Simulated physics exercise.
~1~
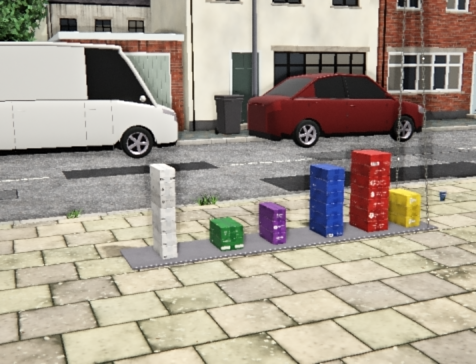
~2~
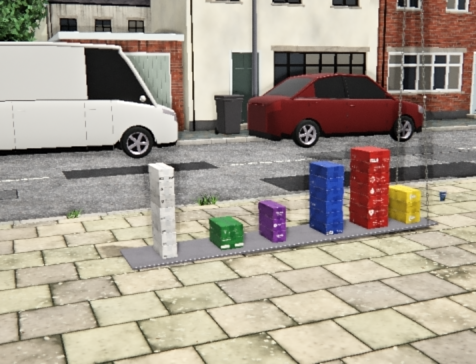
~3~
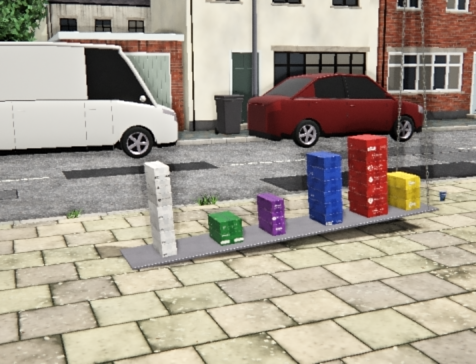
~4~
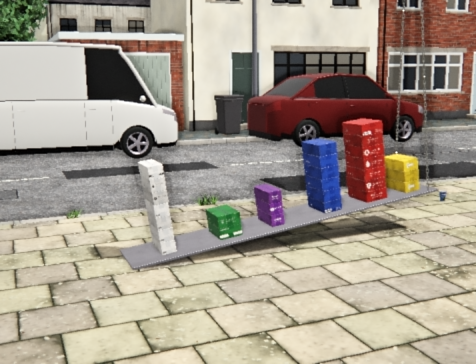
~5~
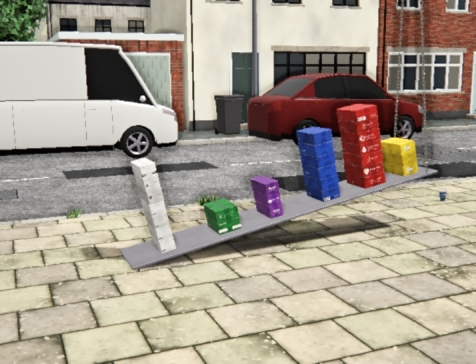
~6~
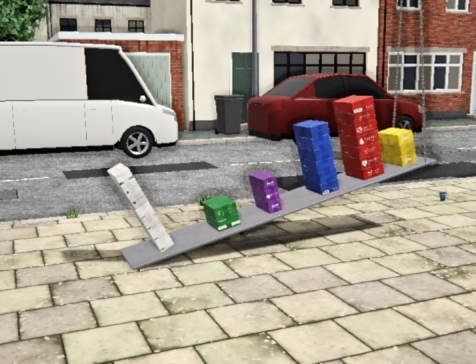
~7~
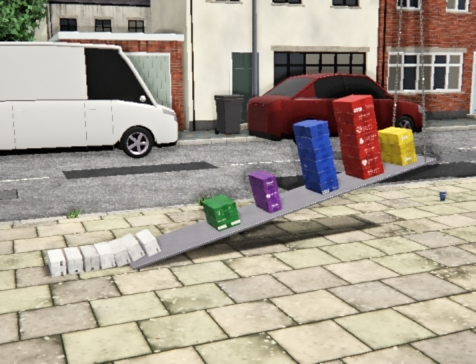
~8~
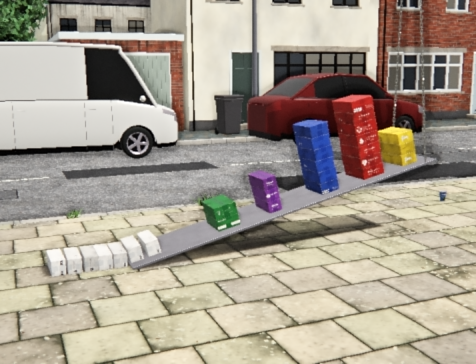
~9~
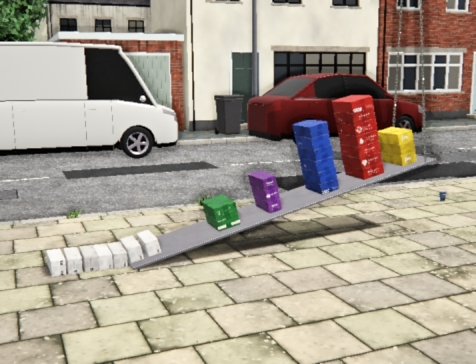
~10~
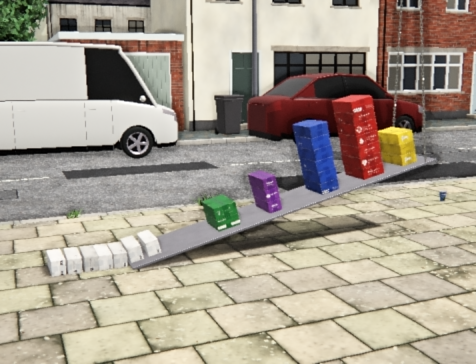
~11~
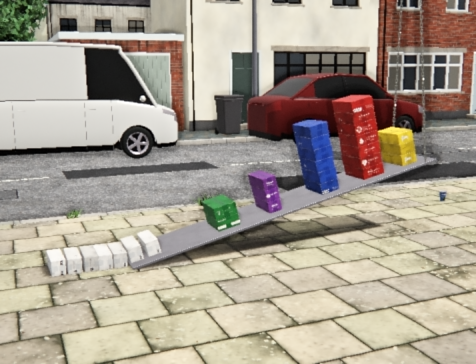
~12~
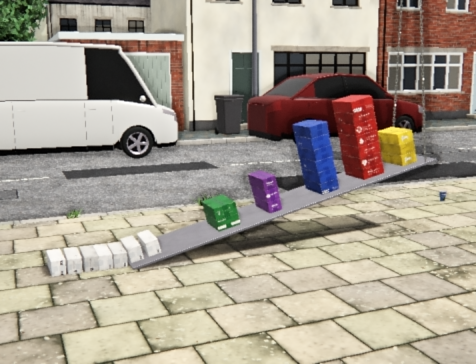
A flat grey deck holding six stacks of boxes, white, green, purple, blue, red and yellow, lies on a paved sidewalk, with a white van and a dark red car across the road. Its right end begins to rise while its left end stays near the paving. As the slope steepens, all the stacks lean left, and the slim white one tips furthest. The white stack then topples off the low end and lands in a row on the slabs. The deck stops rising, and the five coloured stacks stay standing, tilted on the slope.
